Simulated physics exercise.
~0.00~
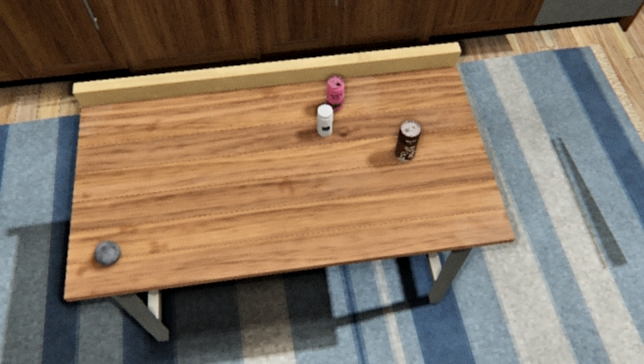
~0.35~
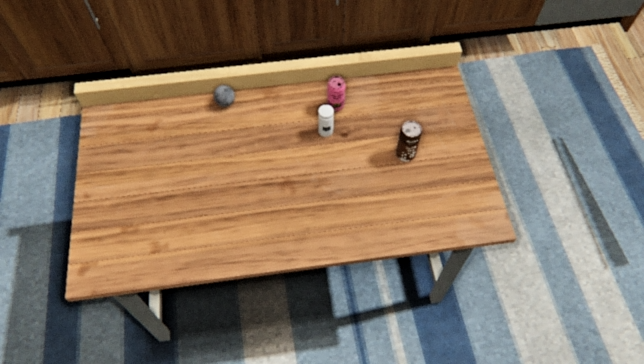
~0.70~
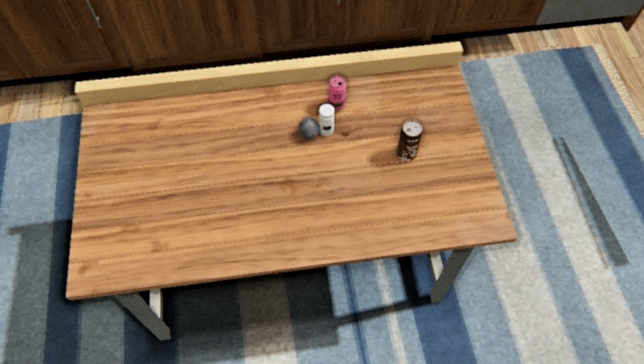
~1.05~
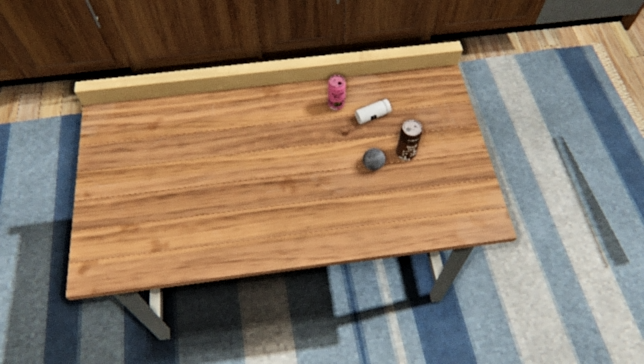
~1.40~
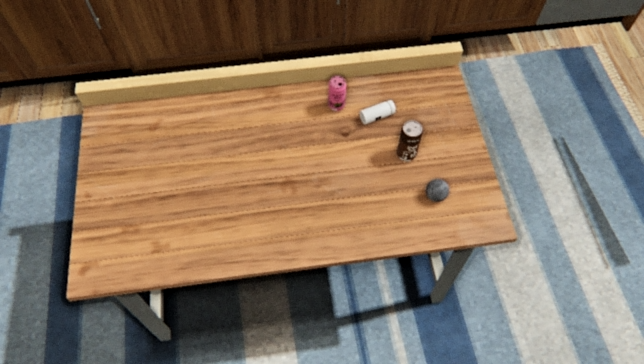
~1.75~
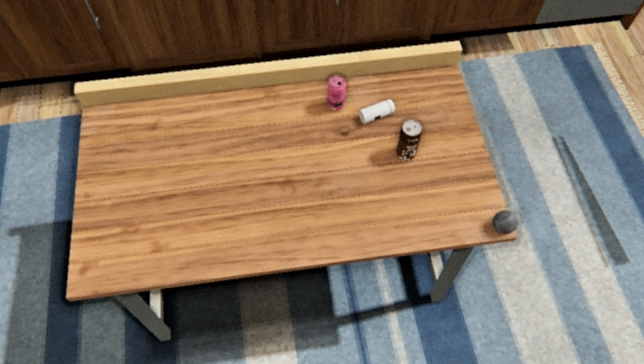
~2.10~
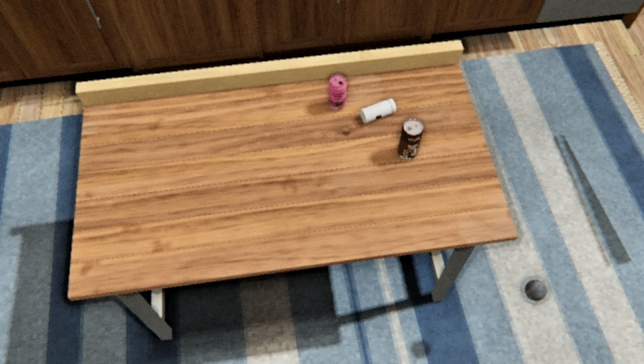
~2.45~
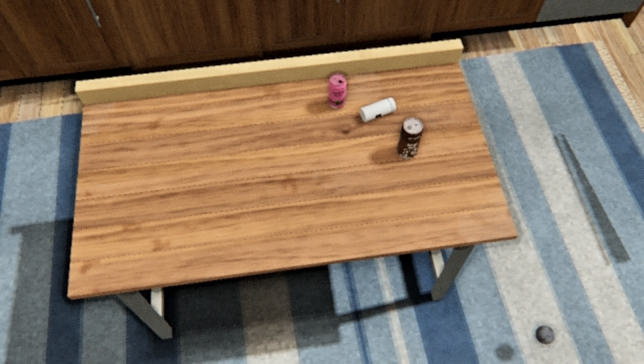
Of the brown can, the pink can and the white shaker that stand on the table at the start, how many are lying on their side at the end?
One of them is on its side, the white shaker, while the brown can and the pink can are still standing.
